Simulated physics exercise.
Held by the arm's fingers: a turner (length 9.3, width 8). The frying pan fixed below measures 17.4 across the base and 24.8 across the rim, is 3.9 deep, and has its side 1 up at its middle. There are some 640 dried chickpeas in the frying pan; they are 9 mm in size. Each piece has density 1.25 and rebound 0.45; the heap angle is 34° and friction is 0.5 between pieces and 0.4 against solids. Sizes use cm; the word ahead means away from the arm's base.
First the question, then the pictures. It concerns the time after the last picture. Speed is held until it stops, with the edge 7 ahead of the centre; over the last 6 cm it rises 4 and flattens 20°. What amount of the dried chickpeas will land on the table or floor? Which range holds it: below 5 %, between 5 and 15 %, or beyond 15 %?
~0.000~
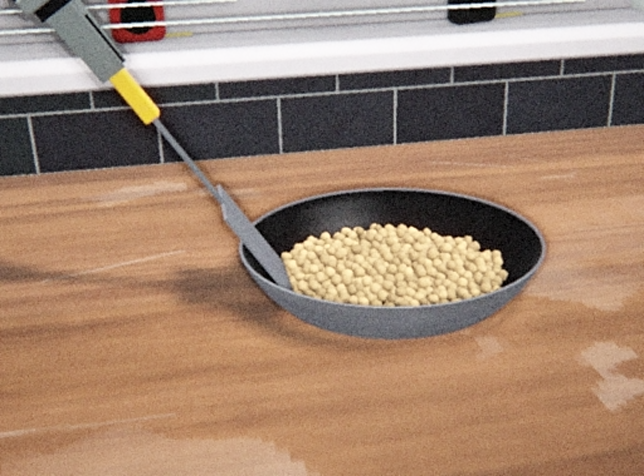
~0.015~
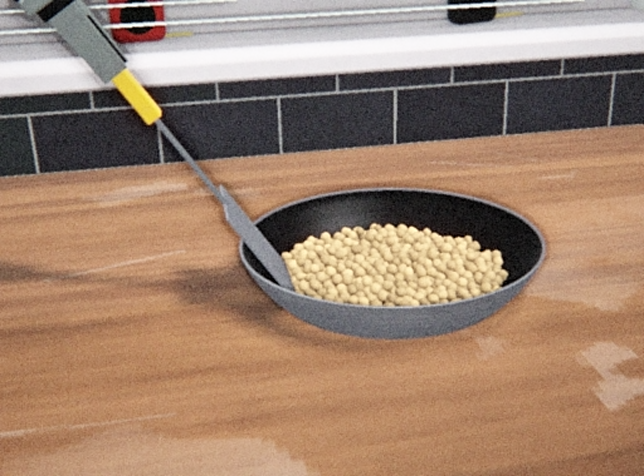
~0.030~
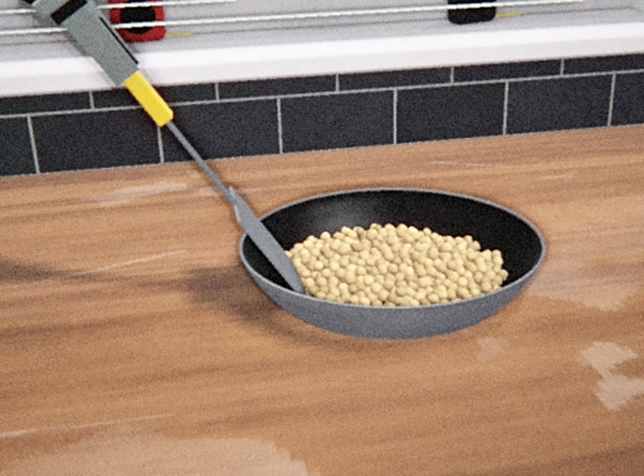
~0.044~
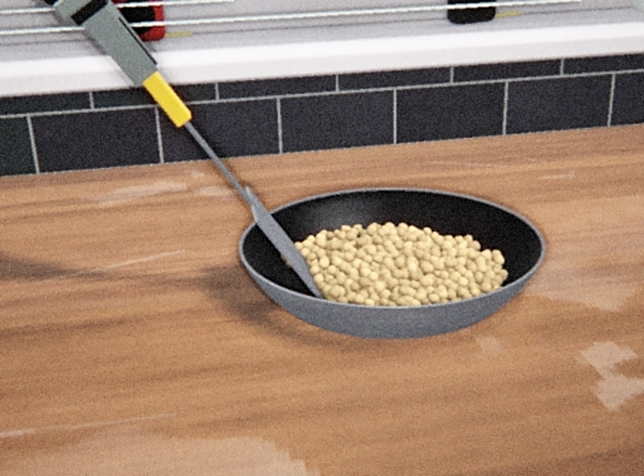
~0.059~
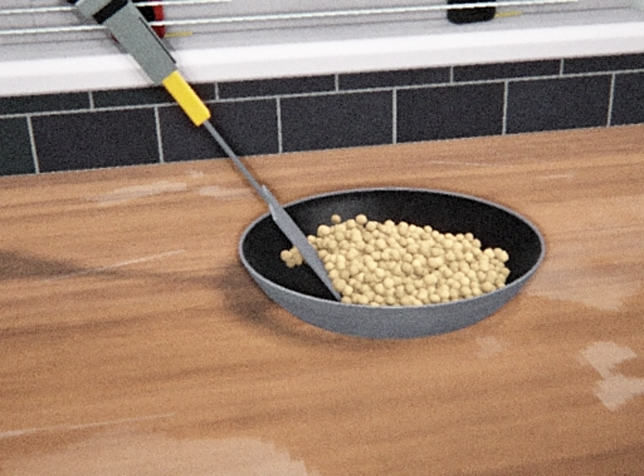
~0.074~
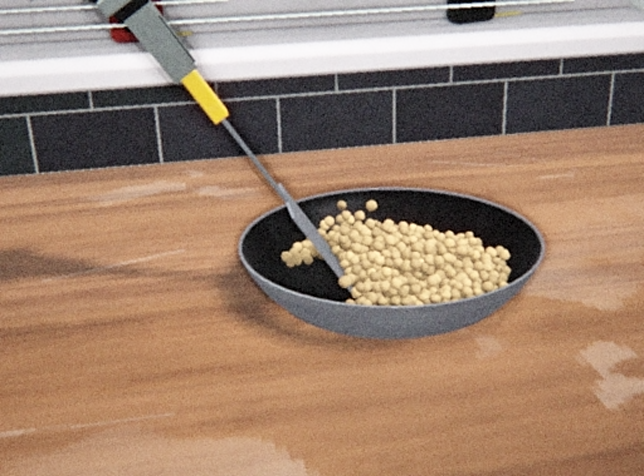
The range between 5 and 15 %.
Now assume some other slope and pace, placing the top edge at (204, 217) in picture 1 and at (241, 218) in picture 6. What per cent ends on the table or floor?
Roughly 0 percent ends up there.
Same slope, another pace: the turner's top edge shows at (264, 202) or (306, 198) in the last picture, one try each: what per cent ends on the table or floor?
Respectively, some 0 and 15 per cent.
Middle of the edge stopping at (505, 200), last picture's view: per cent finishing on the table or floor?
About 20 per cent.
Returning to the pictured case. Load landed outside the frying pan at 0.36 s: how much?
About 6 per cent.
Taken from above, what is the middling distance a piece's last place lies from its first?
The value is roughly 3 cm.
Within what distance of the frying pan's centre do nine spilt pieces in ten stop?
I'd put it at about 60 centimetres.
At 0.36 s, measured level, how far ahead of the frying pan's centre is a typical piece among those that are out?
About 22 cm.
By 0.11 s, sloping 57°, highest piece 9 above the table; 644 in the frying pan.
By 0.15 s, sloping 49°, highest piece 9 above the table; 643 in the frying pan, 1 on the blade or in flight.
By 0.36 s, sloping 37°, highest piece 4 above the table; 599 in the frying pan, 45 on the table or floor.
By 1.41 s, sloping 37°, highest piece 4 above the table; 599 in the frying pan, 45 on the table or floor.
Final count, 599 in the frying pan, 45 on the table or floor. That is 7 % on the table or floor.
